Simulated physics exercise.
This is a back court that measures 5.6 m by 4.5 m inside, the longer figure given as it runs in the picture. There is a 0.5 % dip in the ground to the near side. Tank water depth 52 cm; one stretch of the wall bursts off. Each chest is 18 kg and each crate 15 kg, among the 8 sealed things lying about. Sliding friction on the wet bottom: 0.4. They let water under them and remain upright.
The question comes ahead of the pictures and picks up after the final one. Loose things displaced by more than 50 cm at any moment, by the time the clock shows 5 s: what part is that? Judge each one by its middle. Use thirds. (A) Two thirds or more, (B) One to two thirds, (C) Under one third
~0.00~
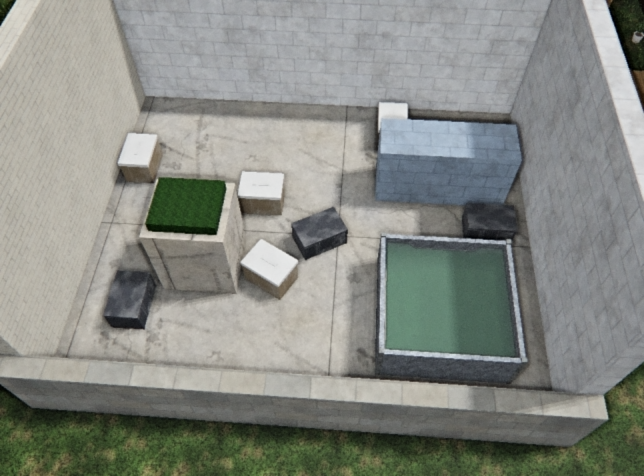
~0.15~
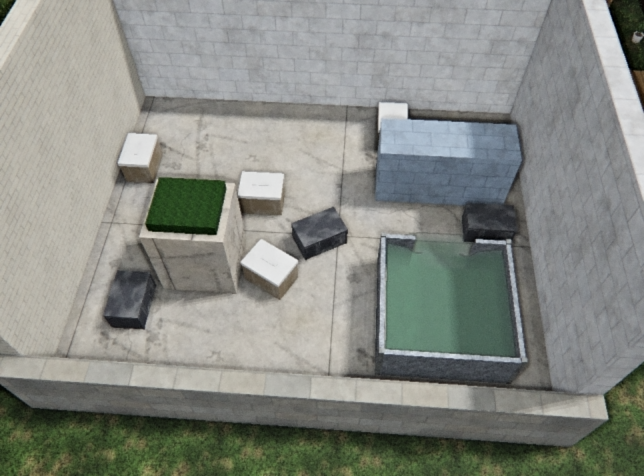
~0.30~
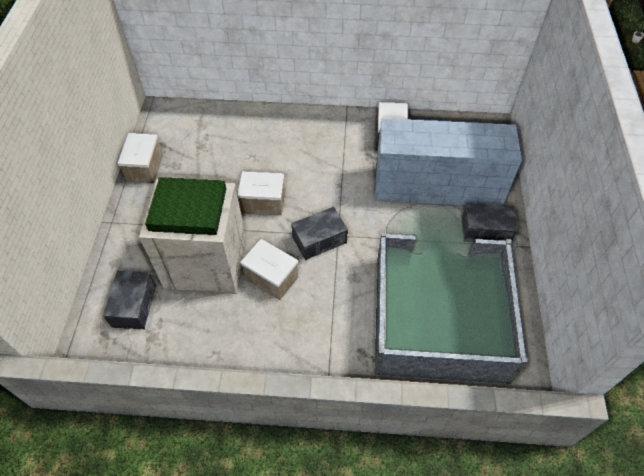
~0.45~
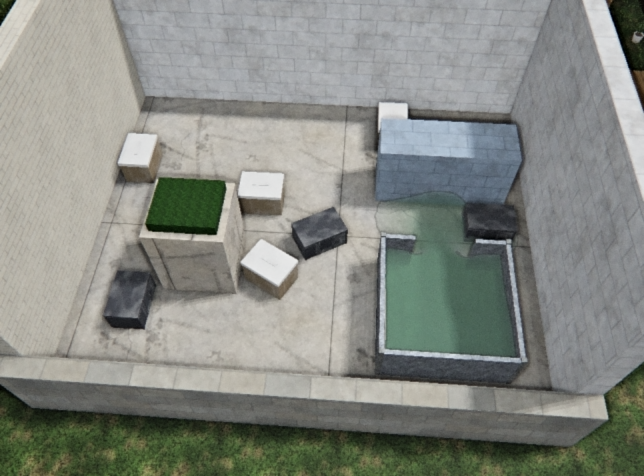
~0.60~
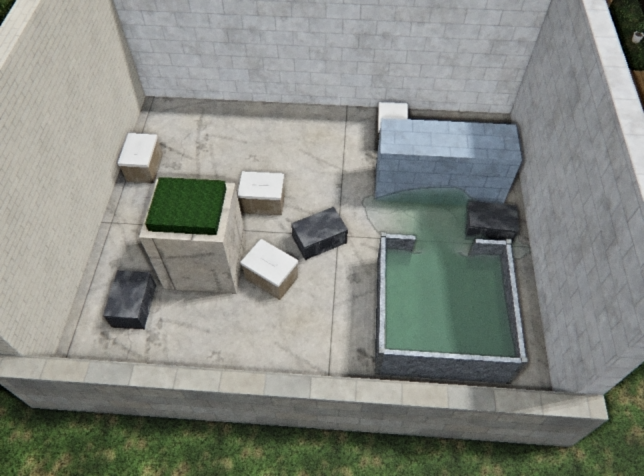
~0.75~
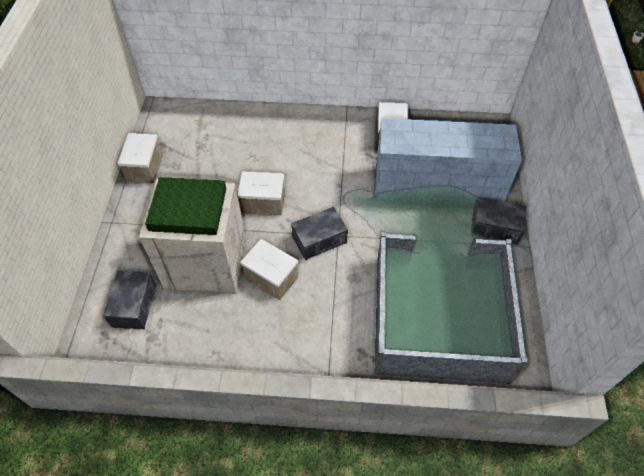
Under one third (C).
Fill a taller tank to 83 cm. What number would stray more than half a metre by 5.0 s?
Count: 4.
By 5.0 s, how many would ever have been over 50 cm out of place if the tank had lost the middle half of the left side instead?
The answer would then be 5.
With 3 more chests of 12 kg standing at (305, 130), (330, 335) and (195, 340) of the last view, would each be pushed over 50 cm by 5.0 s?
In the order asked: Below the mark; below the mark; below the mark.
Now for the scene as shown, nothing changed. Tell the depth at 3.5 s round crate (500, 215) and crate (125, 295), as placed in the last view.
Around 10 cm and 0 cm.
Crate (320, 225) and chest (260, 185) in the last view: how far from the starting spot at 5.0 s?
Taking them in turn, I get 40 cm for the first and 60 cm for the second.
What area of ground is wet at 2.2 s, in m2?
Around 11.5 m2 of it.
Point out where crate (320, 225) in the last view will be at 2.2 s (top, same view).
About (293, 238), give or take.
After 1.1 s 0 of 8 are over 50 cm from their spots; 0 afloat.
After 2.2 s 0 of 8 are over 50 cm from their spots; 1 afloat.
After 3.5 s 1 of 8 are over 50 cm from their spots; 1 afloat.
After 5.0 s 1 of 8 are over 50 cm from their spots, and 1 have been at some point; 0 afloat.
